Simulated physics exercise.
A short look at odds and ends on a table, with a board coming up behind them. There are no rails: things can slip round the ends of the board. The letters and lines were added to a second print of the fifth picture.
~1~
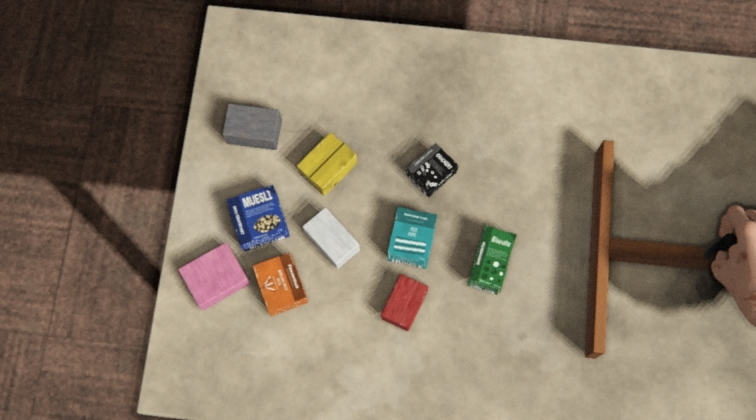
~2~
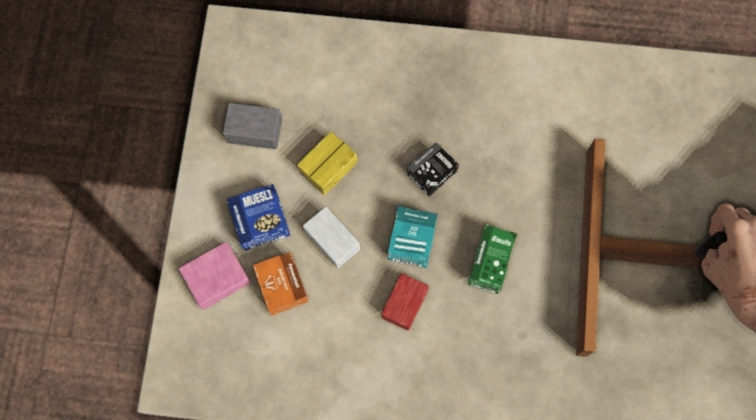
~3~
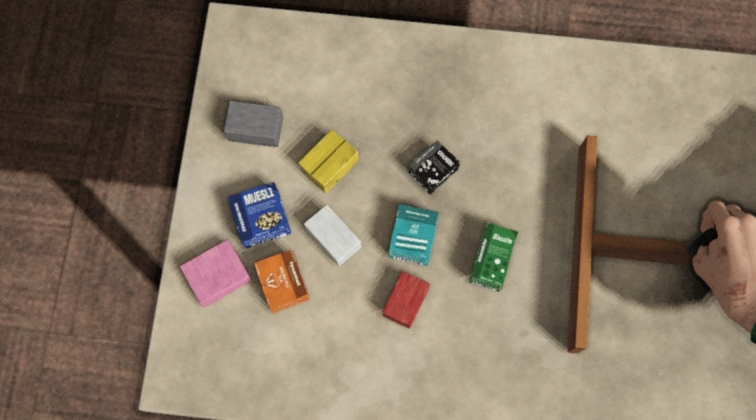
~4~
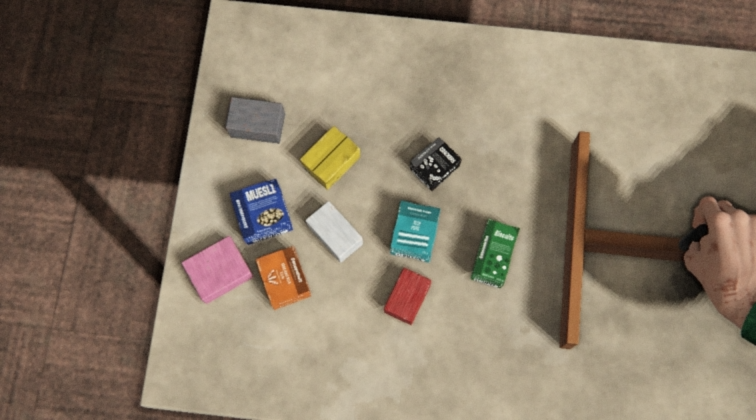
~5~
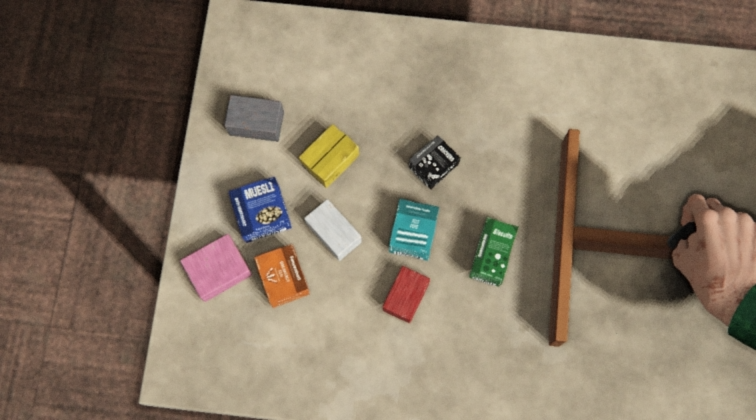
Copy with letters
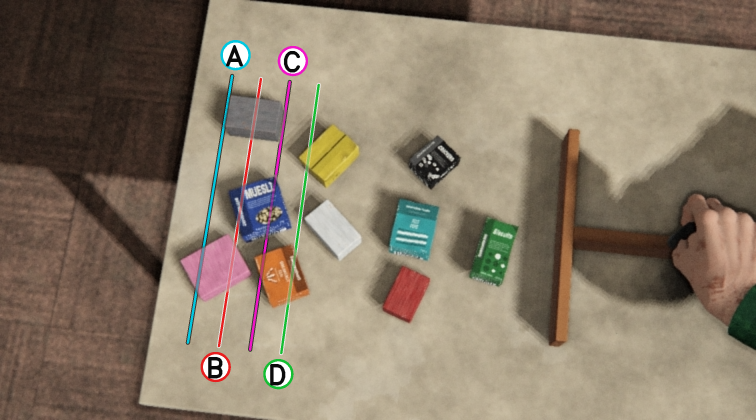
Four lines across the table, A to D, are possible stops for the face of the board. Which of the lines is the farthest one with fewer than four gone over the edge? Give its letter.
The farthest such stop is B.
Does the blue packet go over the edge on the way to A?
Yes.
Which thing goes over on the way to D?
It is the blue packet.
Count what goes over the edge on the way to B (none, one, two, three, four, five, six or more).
Three.
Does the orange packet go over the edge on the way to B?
No.
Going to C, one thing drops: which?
The blue packet.
On the marked copy, A at (211, 204); B at (241, 207); C at (271, 211); D at (301, 214).
Following B. Soon after the start, board (448, 219); red block (403, 298); black packet (421, 163).
Later, board (331, 206); blue packet (197, 202); pink block (209, 269).
In the end, board (240, 197); blue packet over the edge; white block over the edge; three fallen.
As for the rest, A drops six; C is within the limit but short; D is within the limit but short.
